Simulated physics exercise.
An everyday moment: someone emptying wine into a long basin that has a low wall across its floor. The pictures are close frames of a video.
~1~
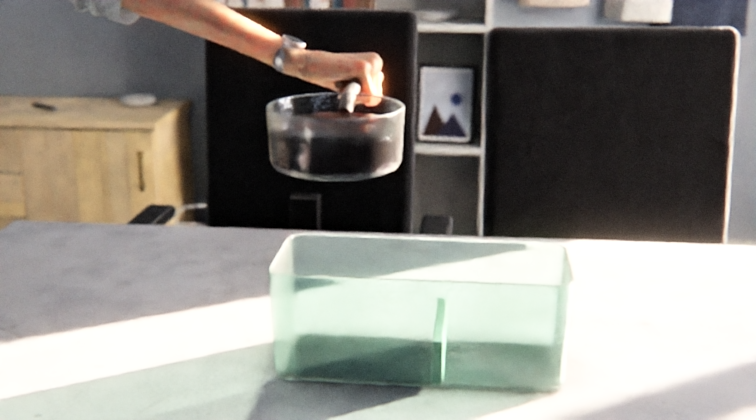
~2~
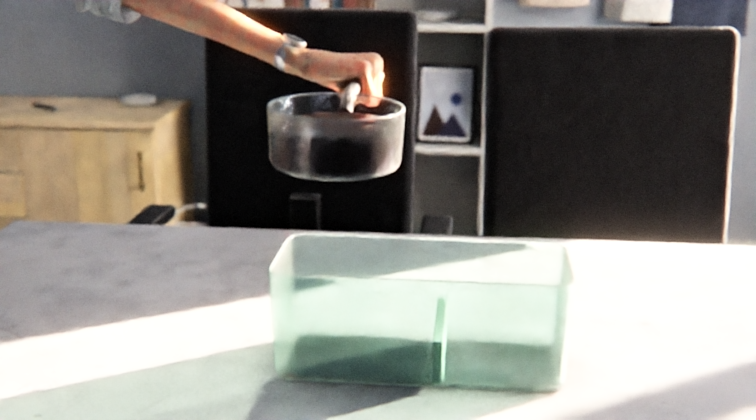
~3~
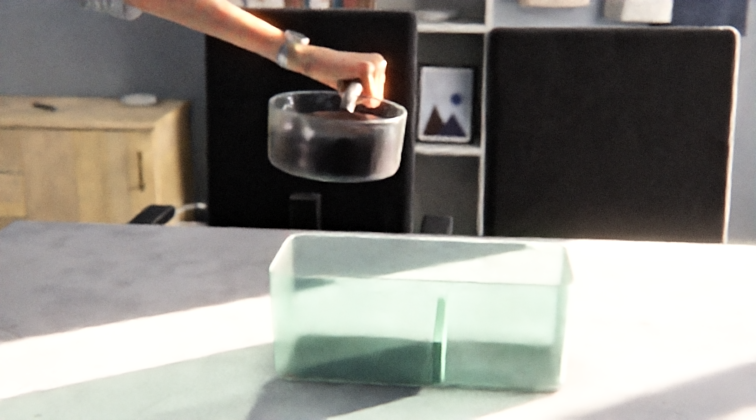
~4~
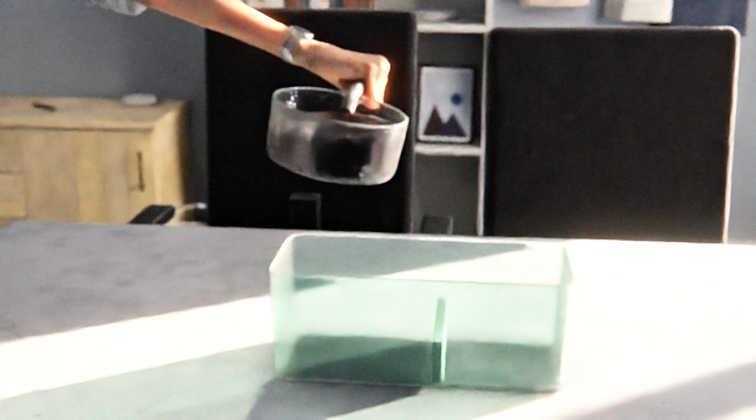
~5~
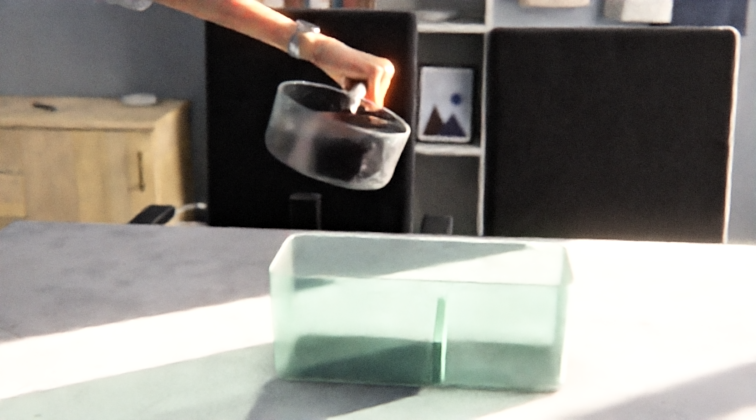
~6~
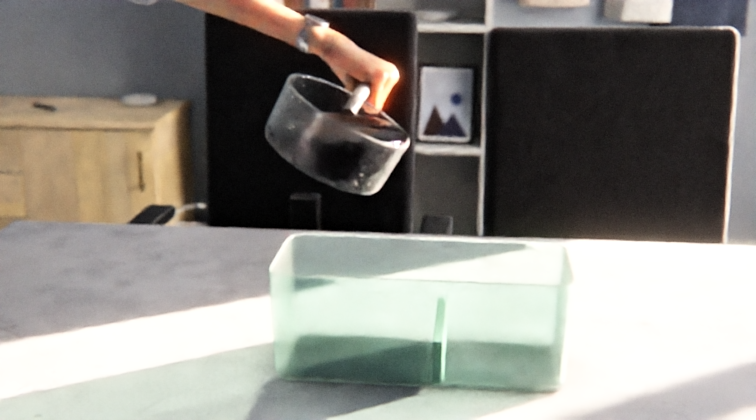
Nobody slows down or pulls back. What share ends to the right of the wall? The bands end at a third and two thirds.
In the end between a third and two thirds is right of the wall.
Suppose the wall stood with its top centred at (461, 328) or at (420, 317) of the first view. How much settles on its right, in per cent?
Roughly 30 per cent, and 80 per cent.
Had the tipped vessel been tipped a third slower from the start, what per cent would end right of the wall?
Close to 65 per cent.
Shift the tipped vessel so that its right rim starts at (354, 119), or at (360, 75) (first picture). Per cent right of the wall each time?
The first gives 5 %, the second 10 %.
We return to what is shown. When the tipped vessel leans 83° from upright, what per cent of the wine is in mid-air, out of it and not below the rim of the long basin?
Roughly 45 in a hundred.
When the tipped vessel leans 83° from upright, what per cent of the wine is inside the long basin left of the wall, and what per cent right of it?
Left about 5, right about 20.
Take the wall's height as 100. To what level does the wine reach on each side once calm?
The left part 20 per cent, the right part 40.
A moment on, the tilt is 83° and 32 per cent is still to pour, 3 is left of the wall and 21 right of it.
Next, the tilt is 96° and 9 per cent is still to pour, 26 is left of the wall and 57 right of it.
Then the tilt is 96° and 2 per cent is still to pour, 39 is left of the wall and 56 right of it.
Later the tilt is 96° and 0 per cent is still to pour, 42 is left of the wall and 56 right of it.
Finally, 43 per cent lies left of the wall, 56 right of it and 0 outside.
